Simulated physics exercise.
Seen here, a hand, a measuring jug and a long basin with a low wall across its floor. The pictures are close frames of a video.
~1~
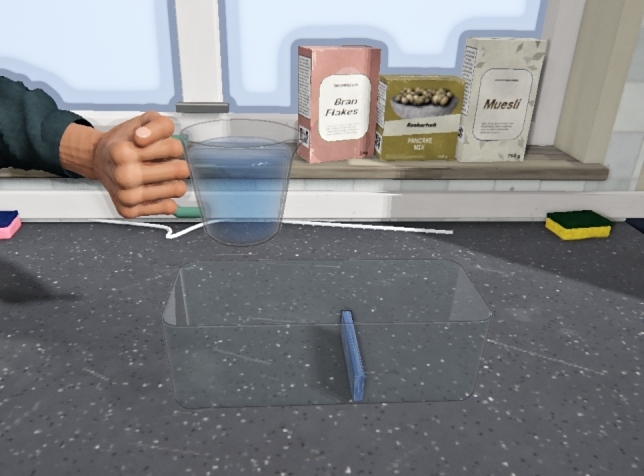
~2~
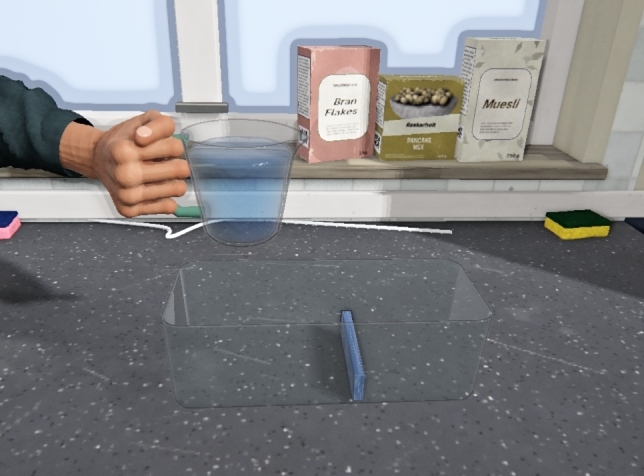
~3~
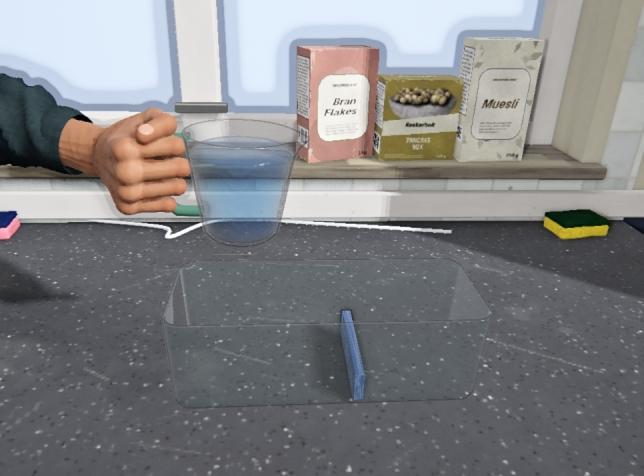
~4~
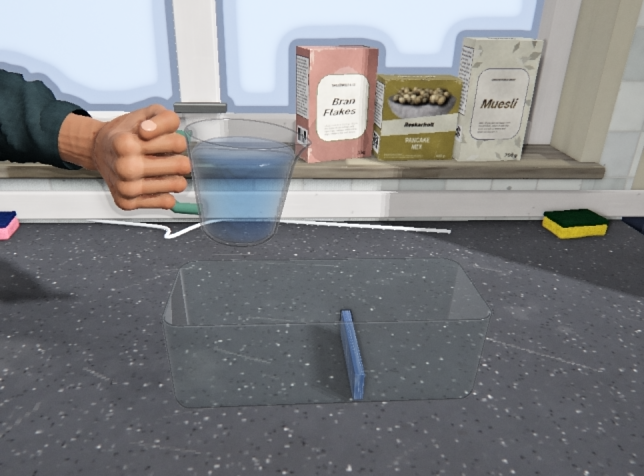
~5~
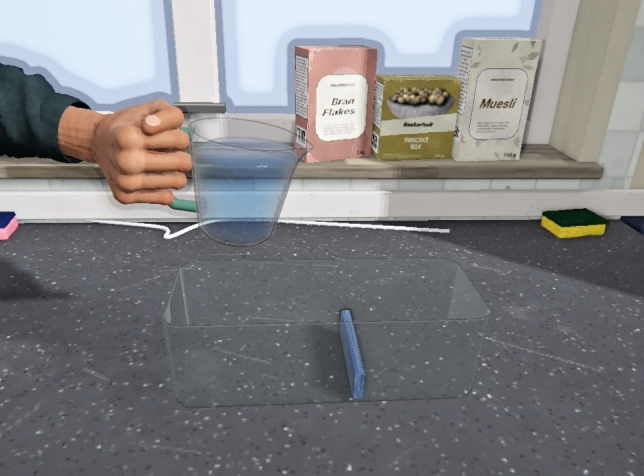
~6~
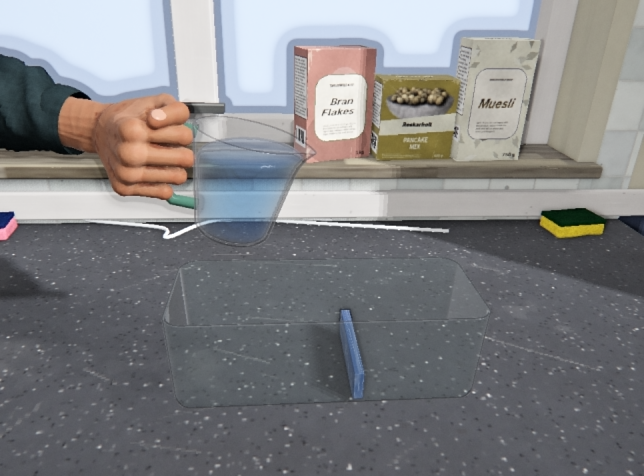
On a speckled dark worktop by a window, a hand held a clear jug of blue liquid above a long see-through basin with a low blue wall, then slowly tilted it slightly to the right.
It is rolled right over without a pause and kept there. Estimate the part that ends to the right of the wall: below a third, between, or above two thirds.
In the end from a third to two thirds is right of the wall.
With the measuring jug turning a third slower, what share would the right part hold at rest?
Some 70 per cent.
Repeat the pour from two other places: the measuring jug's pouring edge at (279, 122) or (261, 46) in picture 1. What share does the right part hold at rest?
First some 20, then 20 per cent.
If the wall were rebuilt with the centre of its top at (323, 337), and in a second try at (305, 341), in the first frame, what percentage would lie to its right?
First some 90, then 95 per cent.
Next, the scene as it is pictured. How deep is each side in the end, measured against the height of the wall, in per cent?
Left about 20, right about 50.
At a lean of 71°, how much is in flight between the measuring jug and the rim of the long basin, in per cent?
Close to 20 per cent.
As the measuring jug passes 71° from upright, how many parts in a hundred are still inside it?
Near 70 %.
A moment on, the measuring jug is tipped part way and 68 per cent is still to pour, 1 is left of the wall and 9 right of it.
Next, the measuring jug is tipped right over and 12 per cent is still to pour, 22 is left of the wall and 54 right of it.
Then the measuring jug is tipped right over and 0 per cent is still to pour, 41 is left of the wall and 58 right of it.
Later the measuring jug is tipped right over and 0 per cent is still to pour, 40 is left of the wall and 59 right of it.
Finally, 40 per cent lies left of the wall, 59 right of it and 1 outside.
